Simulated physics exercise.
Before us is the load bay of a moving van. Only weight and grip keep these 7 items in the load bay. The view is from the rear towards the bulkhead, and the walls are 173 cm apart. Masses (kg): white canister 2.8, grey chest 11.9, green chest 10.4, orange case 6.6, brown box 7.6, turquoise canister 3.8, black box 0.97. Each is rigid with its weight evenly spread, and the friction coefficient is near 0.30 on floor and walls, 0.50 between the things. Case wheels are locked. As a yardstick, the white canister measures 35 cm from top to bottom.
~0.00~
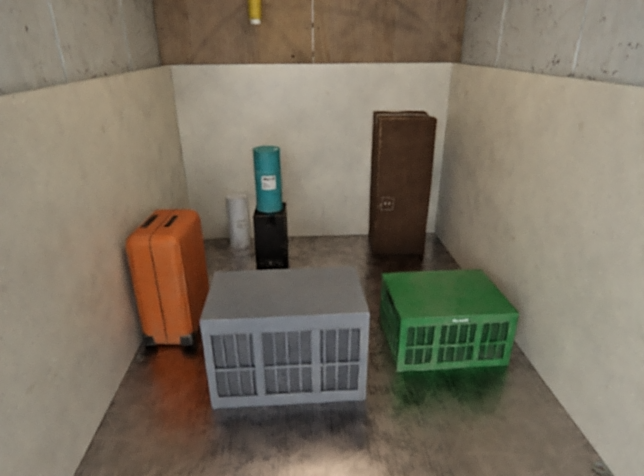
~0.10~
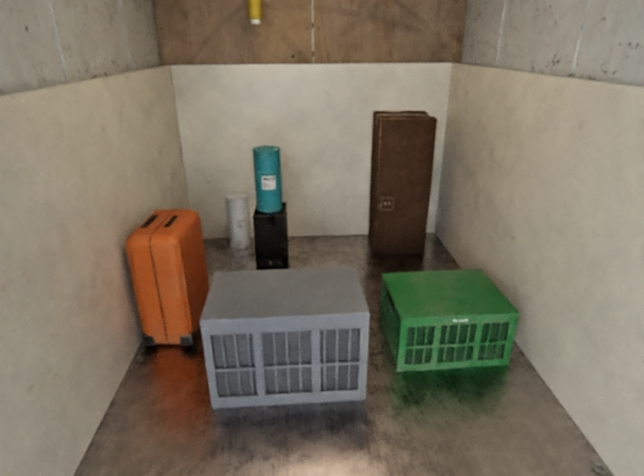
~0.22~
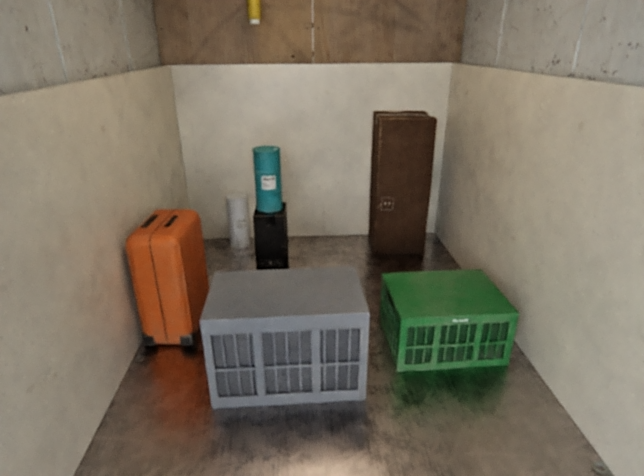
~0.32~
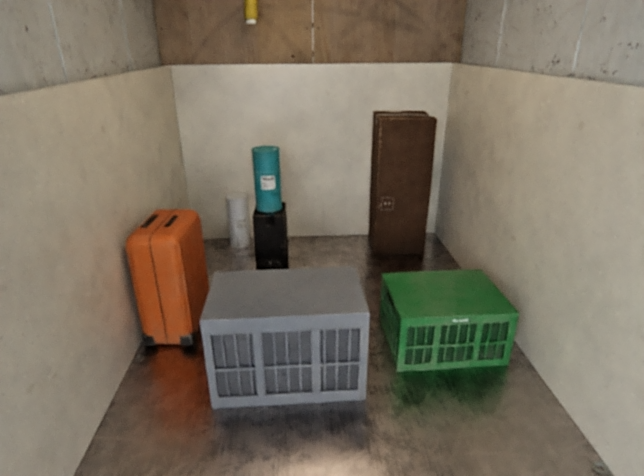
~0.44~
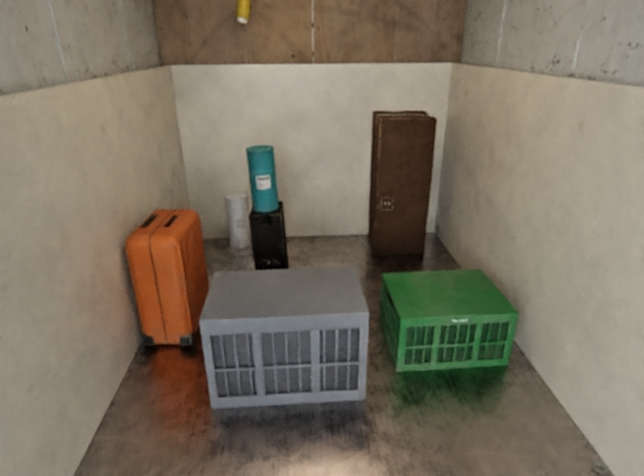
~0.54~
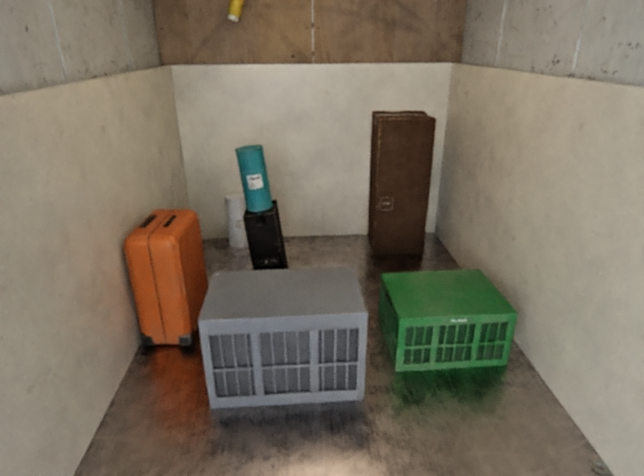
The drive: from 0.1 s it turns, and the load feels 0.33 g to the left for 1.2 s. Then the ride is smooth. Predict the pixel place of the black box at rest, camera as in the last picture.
Look near (261, 271).
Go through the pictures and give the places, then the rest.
Smooth; black box (272, 248); white canister (238, 220), in the first frame.
Smooth; green chest (442, 317); orange case (173, 276), in the second frame.
Force 0.16 g left; brown box (399, 184); turquoise canister (268, 179), in the third frame.
Force 0.29 g left; white canister (238, 220); grey chest (288, 334), in the fourth frame.
Force 0.33 g left; turquoise canister (263, 179) shifted 3 cm; green chest (442, 317), in the fifth frame.
Force 0.33 g left; black box (267, 247) at 6° to upright; brown box (398, 184), in the sixth frame.
Around 0.74 s, force 0.33 g left; black box at 23° to upright near (254, 246); turquoise canister at 23° to upright; white canister shifted 3 cm.
Around 0.94 s, force 0.33 g left; turquoise canister now off its perch; black box at 58° to upright near (252, 254); brown box shifted 6 cm.
Around 1.14 s, force 0.22 g left; black box on its side near (261, 272); brown box shifted 10 cm; white canister shifted 10 cm.
Finally (2.2 s), off its perch, turquoise canister; on their side or leaning hard in the load bay, black box; the other 5 still in place (within 15 cm). In the last view, black box near (261, 272).
